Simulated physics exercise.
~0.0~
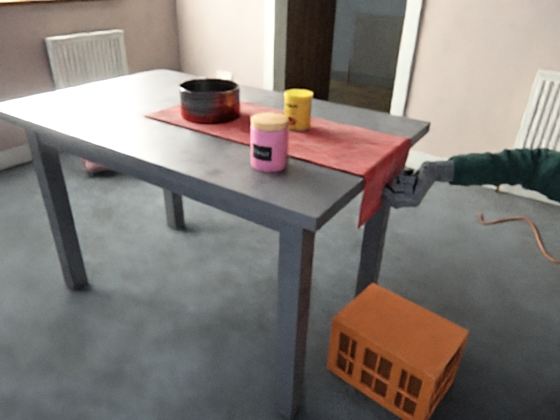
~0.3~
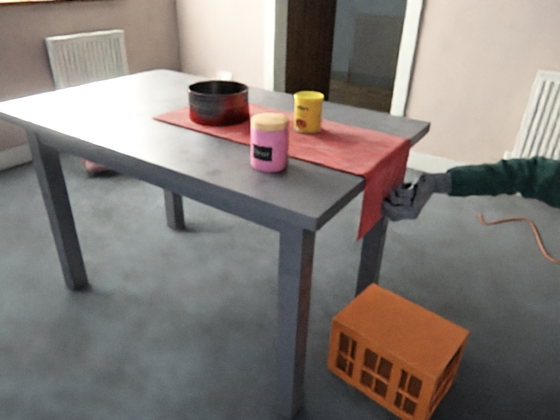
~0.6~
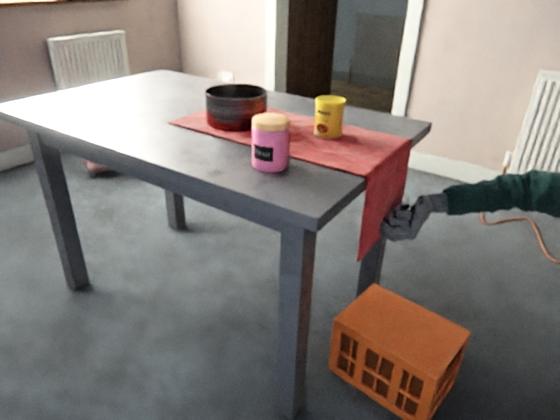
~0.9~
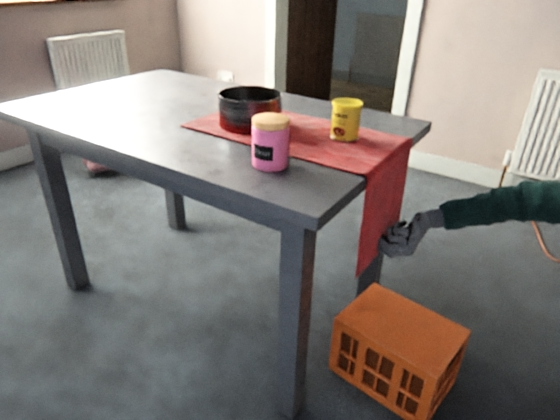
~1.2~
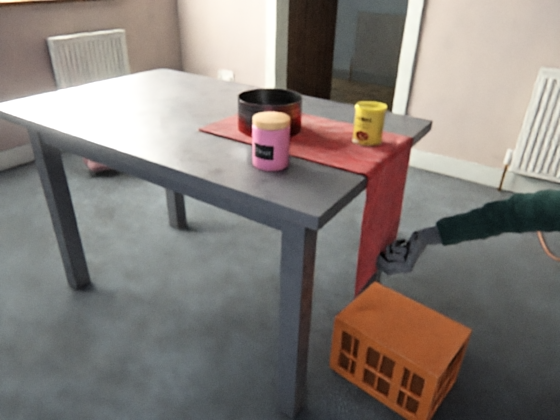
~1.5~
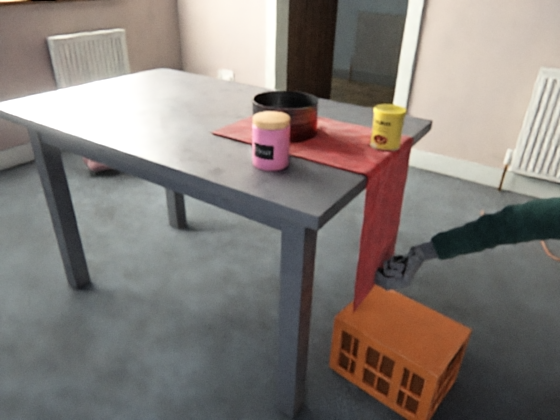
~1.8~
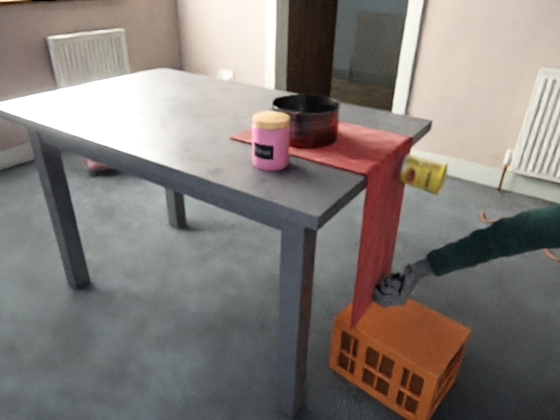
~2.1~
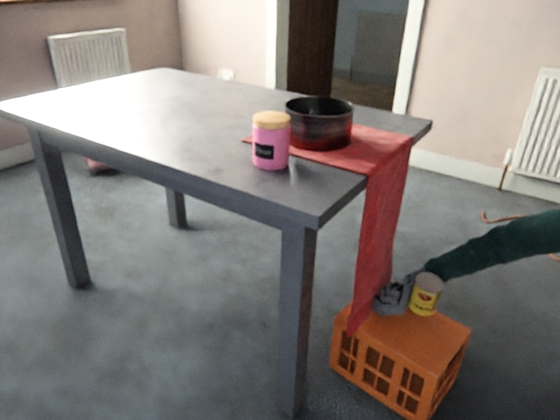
In the video, a gloved hand pulls a red cloth down over a gray table's edge toward an orange crate, carrying a dark pot and yellow tin rightward. The tin tips off and drops beside the hand at the crate, while the pot and unmoved pink jar remain on the table.
